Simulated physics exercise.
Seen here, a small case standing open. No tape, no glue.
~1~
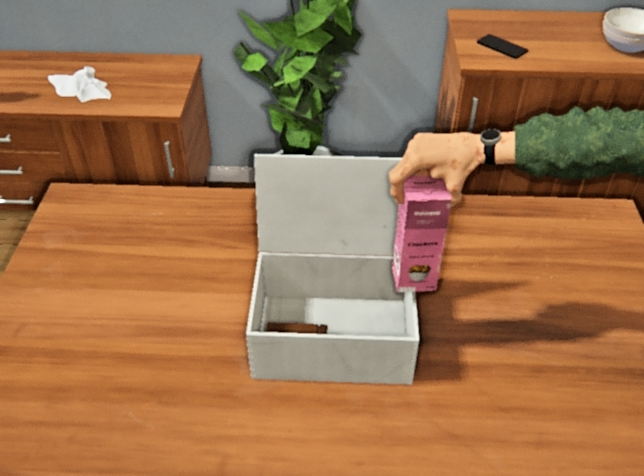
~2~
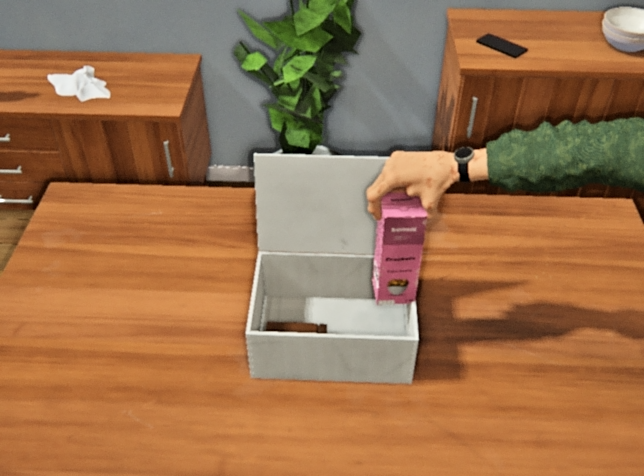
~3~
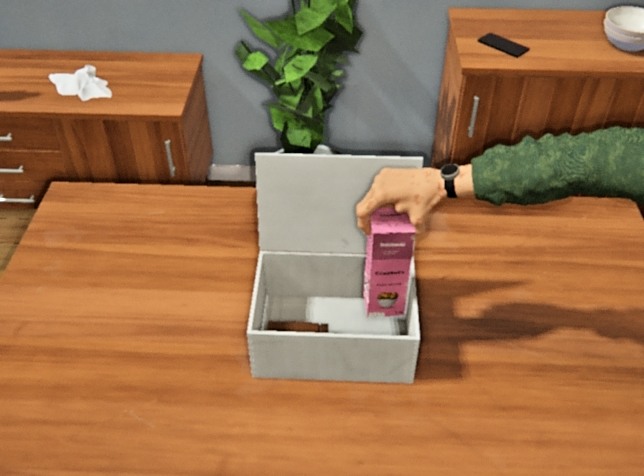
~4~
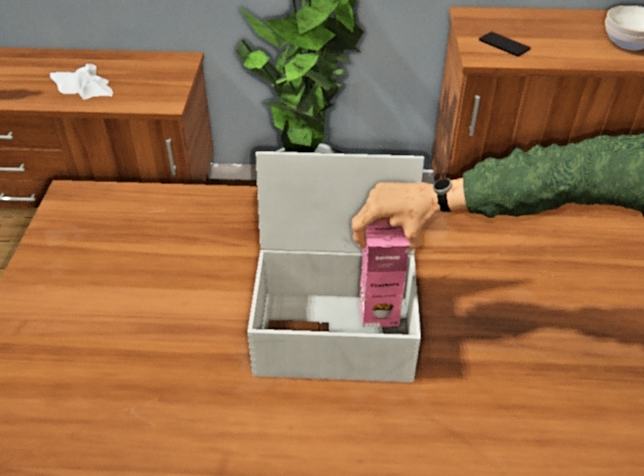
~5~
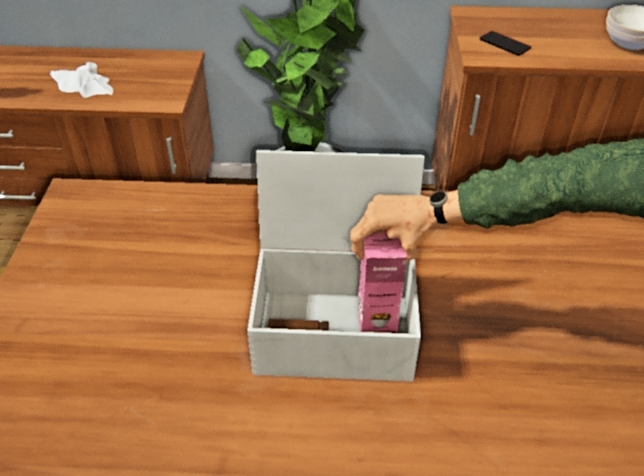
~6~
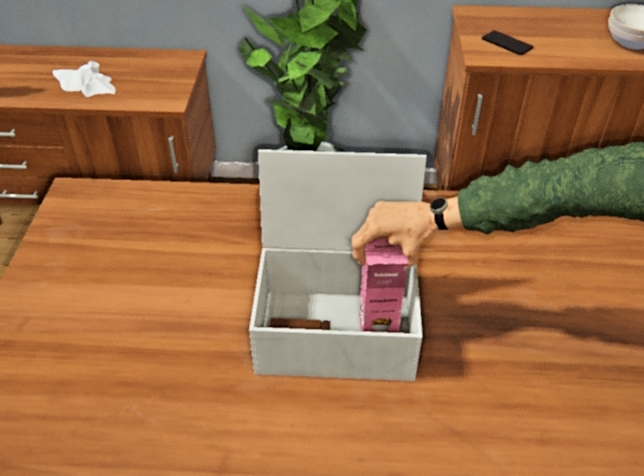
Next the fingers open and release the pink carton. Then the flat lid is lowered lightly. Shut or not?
Here the lid is held up.
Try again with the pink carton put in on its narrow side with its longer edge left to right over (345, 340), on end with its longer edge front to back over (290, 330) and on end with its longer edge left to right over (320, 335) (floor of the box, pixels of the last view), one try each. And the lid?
First try: It sits on the rim; second try: It stays ajar; third try: It stays ajar.
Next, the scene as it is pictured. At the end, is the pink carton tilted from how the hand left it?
The pink carton keeps its pose.
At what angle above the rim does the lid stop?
About 60°.
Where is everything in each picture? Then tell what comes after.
In the first frame, still above its spot; pink carton (420, 235).
In the second frame, still above its spot; pink carton (398, 250).
In the third frame, still above its spot; pink carton (388, 264).
In the fourth frame, still above its spot; pink carton (383, 276).
In the fifth frame, still above its spot; pink carton (381, 286).
In the sixth frame, in place under the hand; pink carton (382, 291).
Then, 1.00 s after the last picture, lid starting down.
Then, 1.30 s after the last picture, lid 78° above the rim.
Then, 1.50 s after the last picture, lid 65° above the rim.
At rest, lid 60° above the rim; both in place. Seen from the same camera at the end, pink carton near (382, 291).
